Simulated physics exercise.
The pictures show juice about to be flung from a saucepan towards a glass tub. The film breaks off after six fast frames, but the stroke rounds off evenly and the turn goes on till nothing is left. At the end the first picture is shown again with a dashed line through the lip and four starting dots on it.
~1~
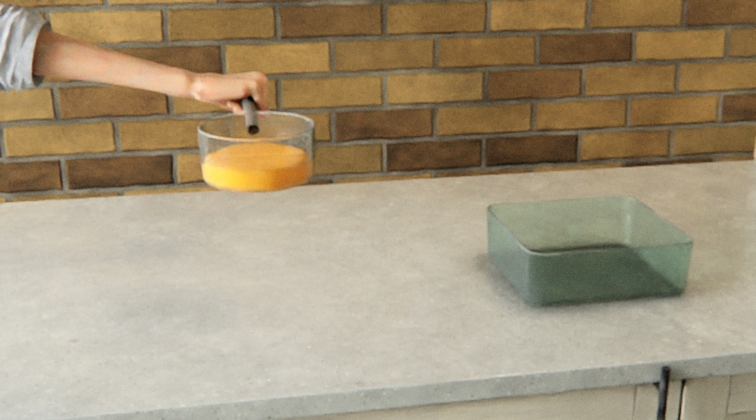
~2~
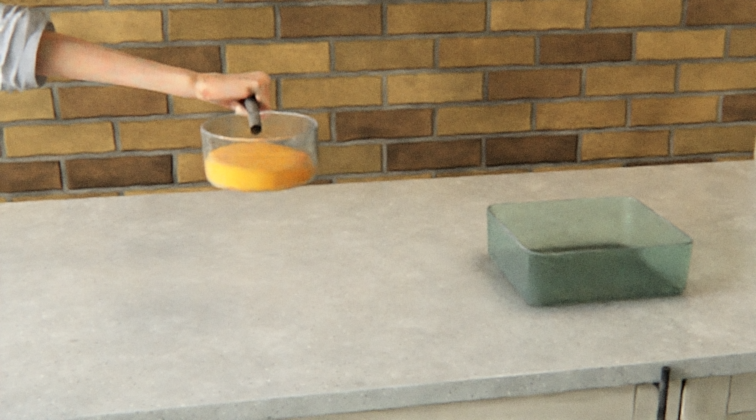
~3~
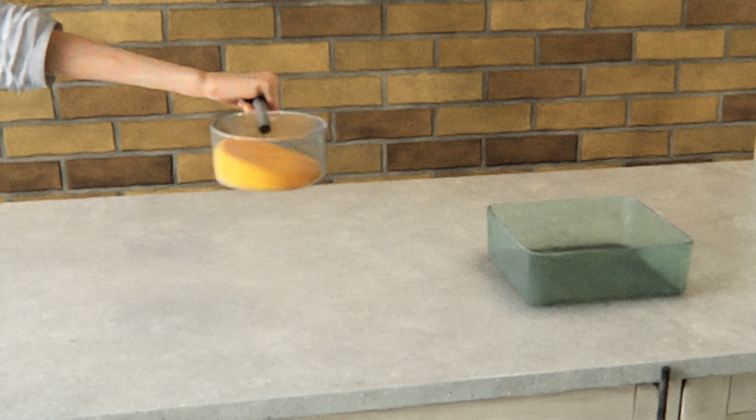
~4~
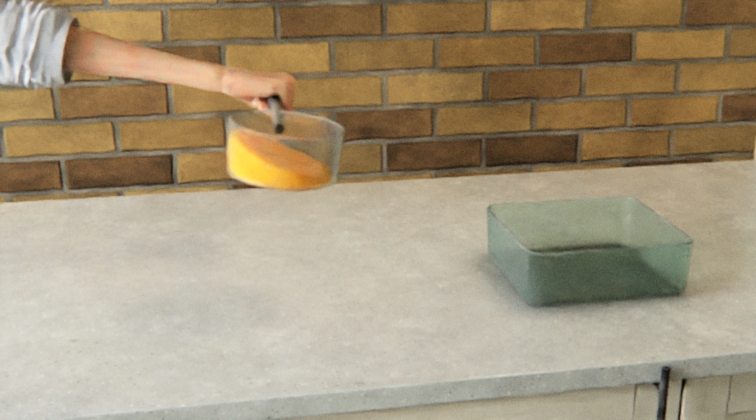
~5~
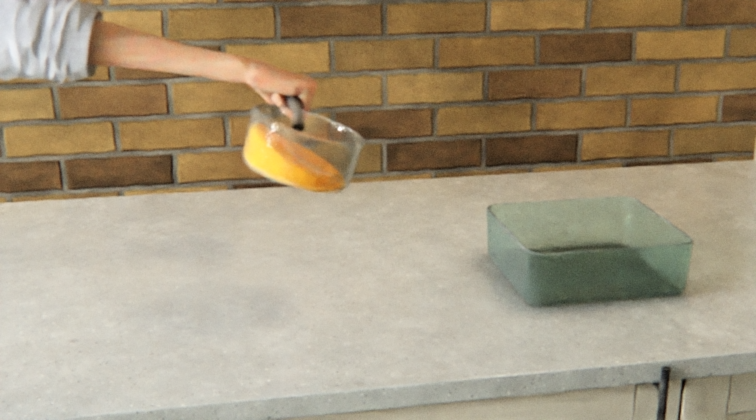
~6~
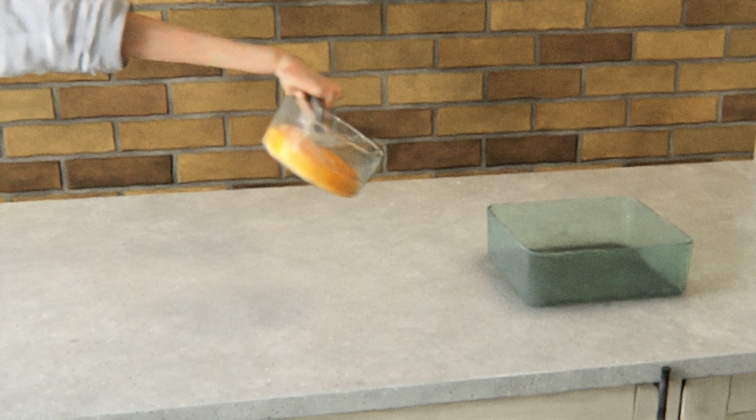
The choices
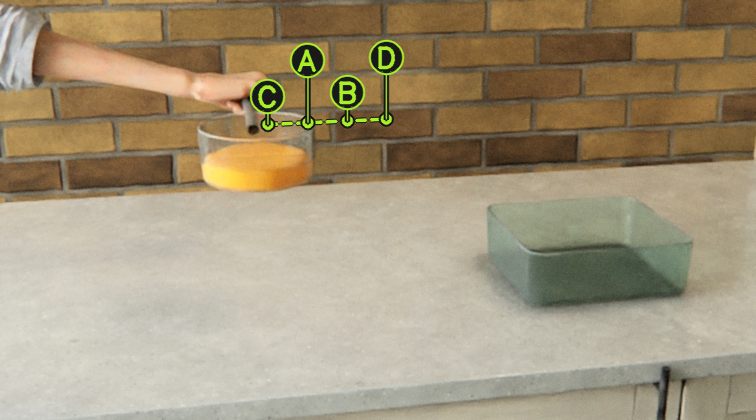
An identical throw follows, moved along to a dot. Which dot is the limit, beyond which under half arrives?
I would pick dot B.
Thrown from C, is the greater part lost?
Yes, that goes wrong.
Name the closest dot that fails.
A.
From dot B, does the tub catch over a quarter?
Yes.
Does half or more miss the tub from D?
No, that is safe.
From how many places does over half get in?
Two of the four.
On the marked copy, A at (307, 122); B at (347, 120); C at (267, 124); D at (386, 119).
Choosing A, about 28 % lands in the tub, 64 % falls short and 8 % goes beside or beyond.
Choosing B, about 66 % lands in the tub, 20 % falls short and 14 % goes beside or beyond.
Choosing C, about 1 % lands in the tub, 96 % falls short and 3 % goes beside or beyond.
Choosing D, about 73 % lands in the tub, 10 % falls short and 17 % goes beside or beyond.
